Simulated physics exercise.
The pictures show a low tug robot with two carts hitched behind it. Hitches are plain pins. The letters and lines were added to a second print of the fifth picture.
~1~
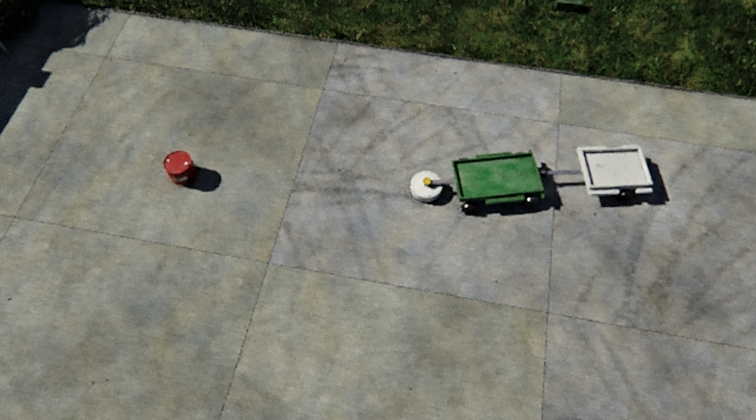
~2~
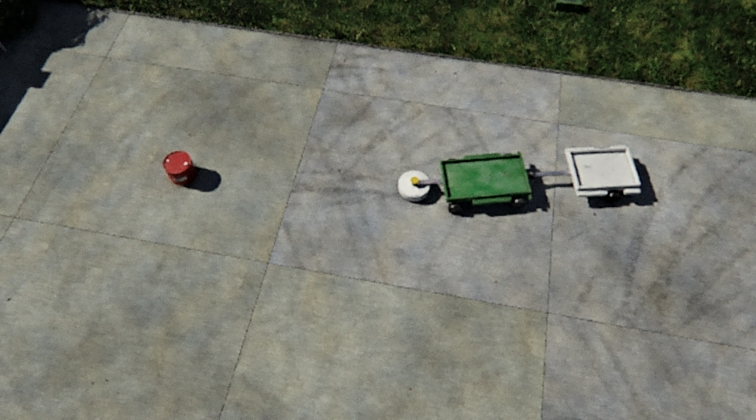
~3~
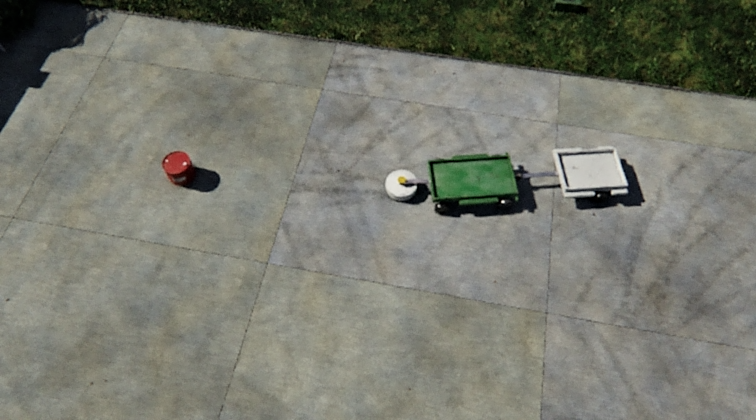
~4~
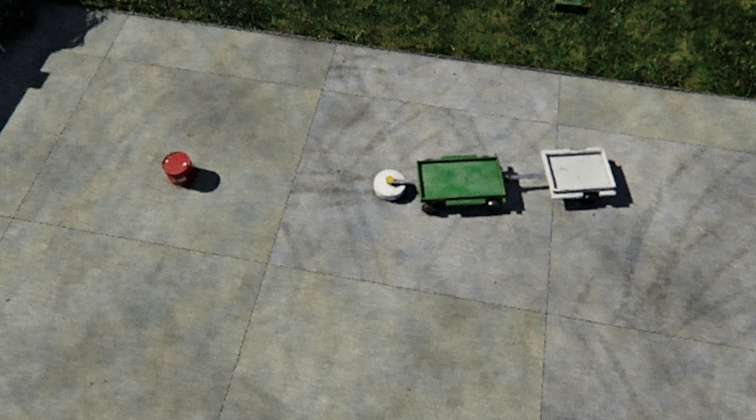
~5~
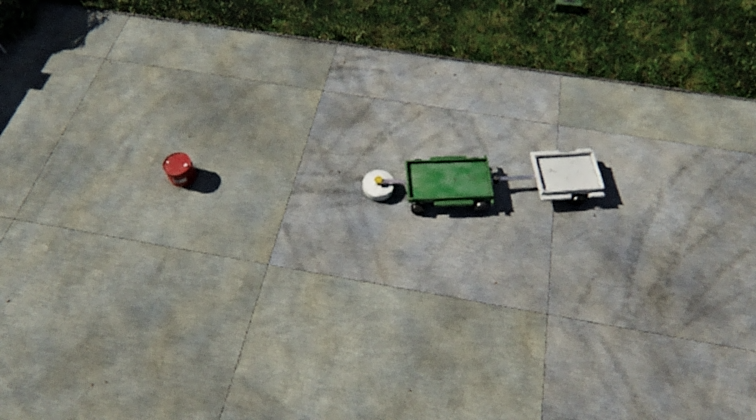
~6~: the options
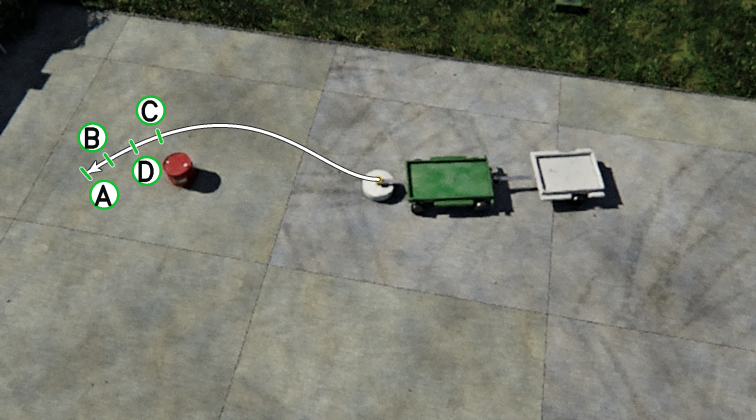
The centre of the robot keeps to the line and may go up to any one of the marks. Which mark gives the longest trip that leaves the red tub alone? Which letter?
It should halt at C.
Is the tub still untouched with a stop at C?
Yes.
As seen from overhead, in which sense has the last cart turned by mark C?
Clockwise.
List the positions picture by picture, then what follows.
The first picture shows robot (427, 185); green cart (497, 177); white cart (614, 169).
The second picture shows robot (414, 185); green cart (485, 178); white cart (602, 170); red tub (184, 175).
The third picture shows robot (402, 184); green cart (472, 178); white cart (590, 171); red tub (183, 175).
The fourth picture shows robot (390, 184); green cart (460, 179); white cart (578, 172); red tub (183, 176).
The fifth picture shows robot (378, 184); green cart (449, 180); white cart (567, 173); red tub (184, 176).
On the marked copy, A at (86, 174); B at (109, 160); C at (160, 136); D at (134, 147); the route from (378, 179) via (236, 126) to (88, 173).
With C. Early on, robot (305, 153), last cart (484, 177).
Further on, robot (231, 131), last cart (401, 169).
At the end, robot (162, 141), last cart (336, 154); nothing has been touched.
As for the rest, A is too far, the tub has been hit; B is too far, the tub has been hit; D is too far, the tub has been hit.
